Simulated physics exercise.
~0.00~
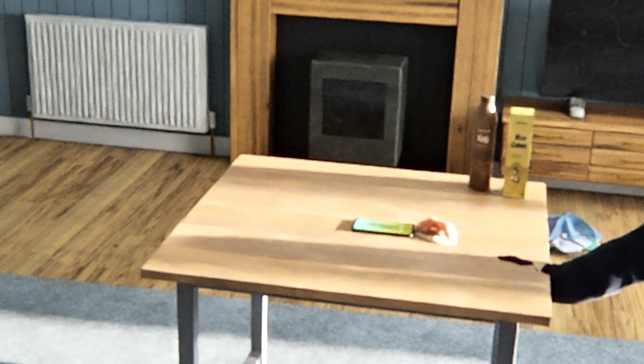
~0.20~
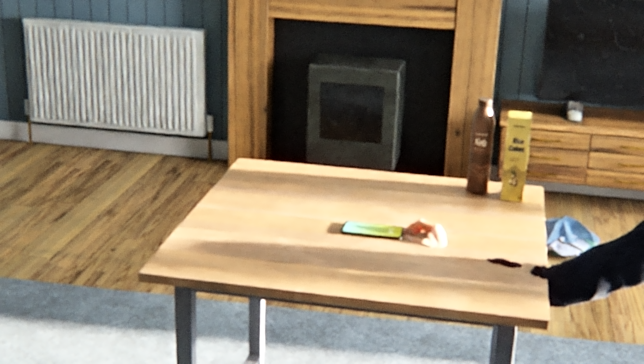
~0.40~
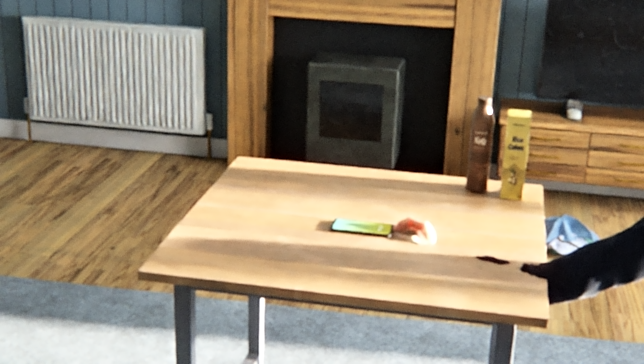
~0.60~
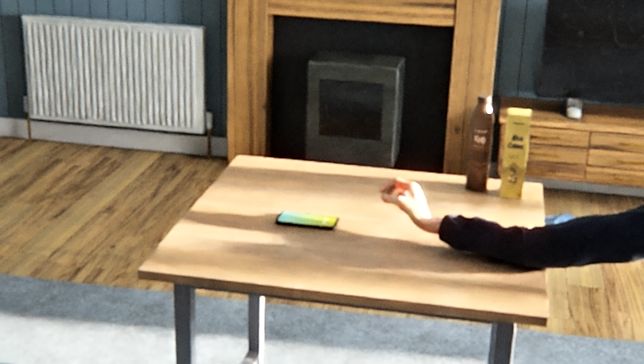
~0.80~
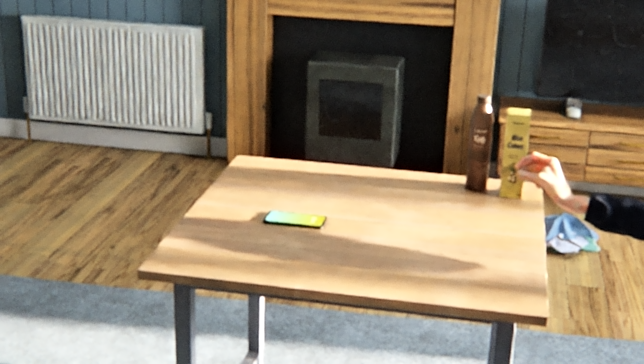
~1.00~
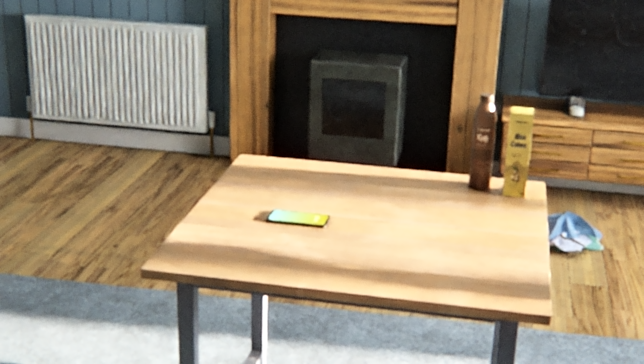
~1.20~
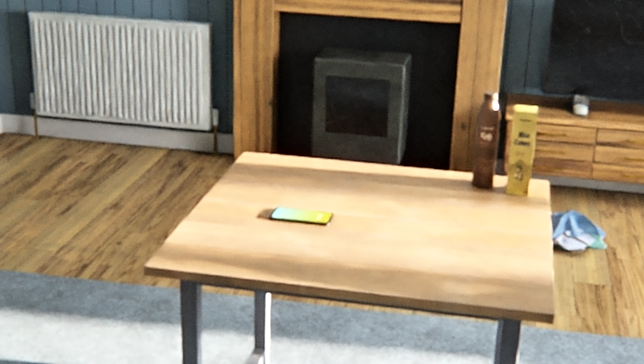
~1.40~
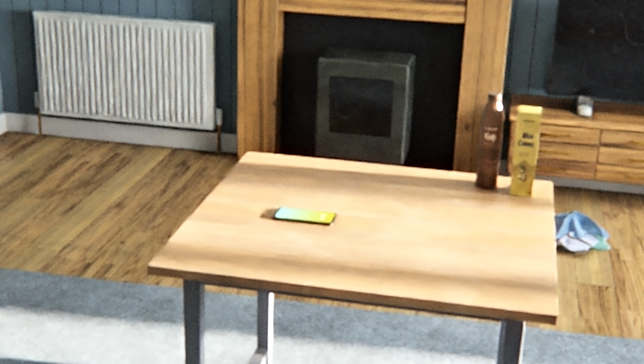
A dark-sleeved arm reaches in from the right over a light wooden table in a living room, seen from slightly above by a gently swaying camera, with a white radiator and a fireplace behind. A black phone with a bright green and yellow screen lies near the middle, while a brown bottle and a yellow carton stand at the back right corner. The hand pushes the phone leftward across the tabletop. It then lets go and draws back to the right as the phone slides a little farther. The arm leaves, and the phone rests on the table, left of where it began, with the bottle and carton unmoved.
